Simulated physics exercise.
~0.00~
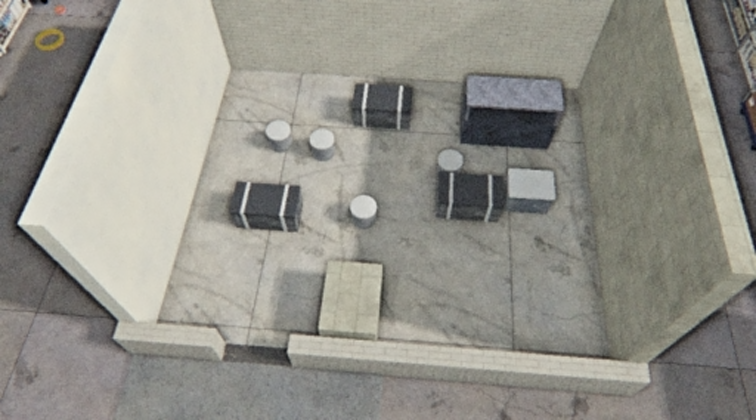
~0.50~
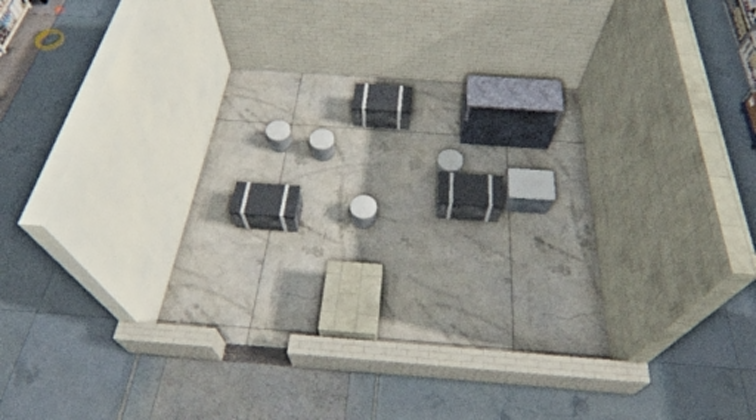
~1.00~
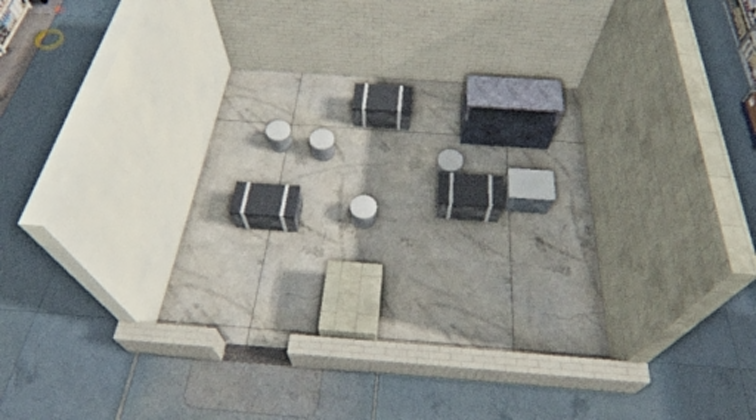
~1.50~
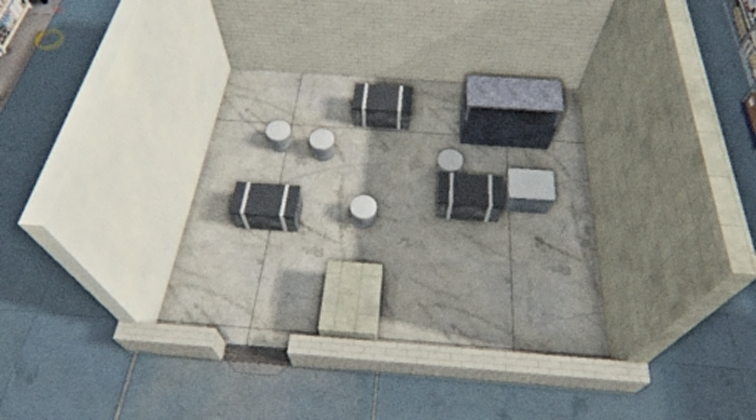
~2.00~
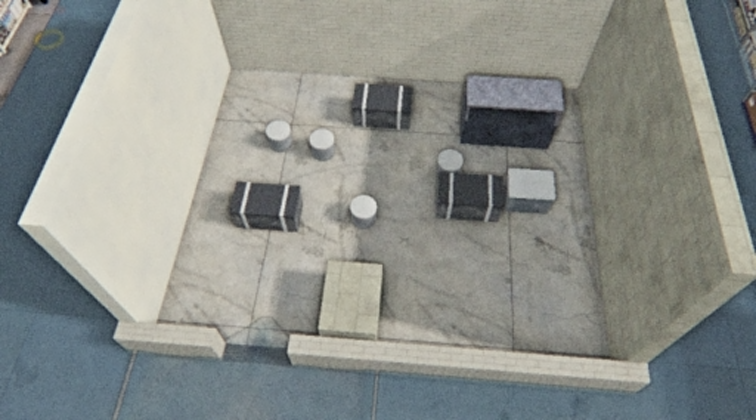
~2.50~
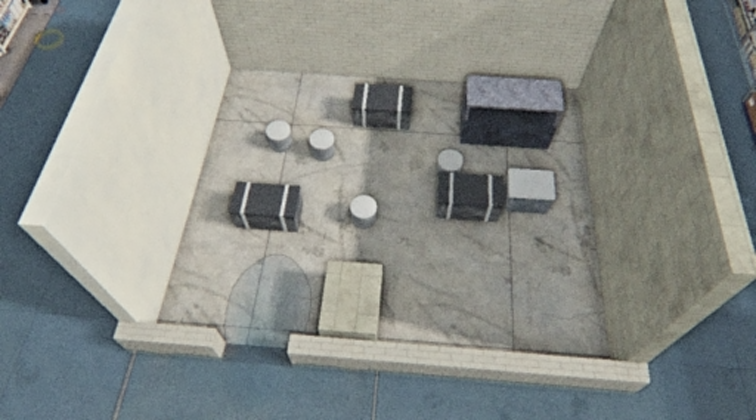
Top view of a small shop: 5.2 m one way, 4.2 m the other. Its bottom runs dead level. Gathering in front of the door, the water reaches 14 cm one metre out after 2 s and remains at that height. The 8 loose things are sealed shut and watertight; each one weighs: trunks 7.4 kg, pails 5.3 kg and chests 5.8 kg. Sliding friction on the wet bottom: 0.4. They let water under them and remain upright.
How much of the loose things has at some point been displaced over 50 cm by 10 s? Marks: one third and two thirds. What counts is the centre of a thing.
Most likely only a small minority gets moved that far.
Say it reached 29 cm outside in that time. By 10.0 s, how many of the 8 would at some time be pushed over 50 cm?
In that case the number is 8.
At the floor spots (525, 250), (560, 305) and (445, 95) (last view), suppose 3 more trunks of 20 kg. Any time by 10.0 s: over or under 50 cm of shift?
Result, in listed order: Not exceeded / not exceeded / not exceeded.
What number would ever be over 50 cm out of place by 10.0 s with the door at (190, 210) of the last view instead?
Then 1.
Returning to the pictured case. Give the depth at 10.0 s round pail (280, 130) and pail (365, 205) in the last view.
Close to 5 and 3 centimetres.
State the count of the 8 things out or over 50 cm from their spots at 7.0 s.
The count is 1.
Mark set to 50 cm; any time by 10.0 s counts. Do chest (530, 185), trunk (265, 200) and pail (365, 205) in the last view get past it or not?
Order as asked - a smaller shift, a bigger shift, a smaller shift.
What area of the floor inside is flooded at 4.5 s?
Wet: Near 7.0 m2.
After 3.5 s 0 of 8 are over 50 cm from their spots; 0 afloat.
After 4.5 s 1 of 8 are over 50 cm from their spots; 0 afloat.
After 7.0 s 1 of 8 are over 50 cm from their spots; 1 afloat.
After 10.0 s 2 of 8 are over 50 cm from their spots, and 2 have been at some point; 2 afloat.
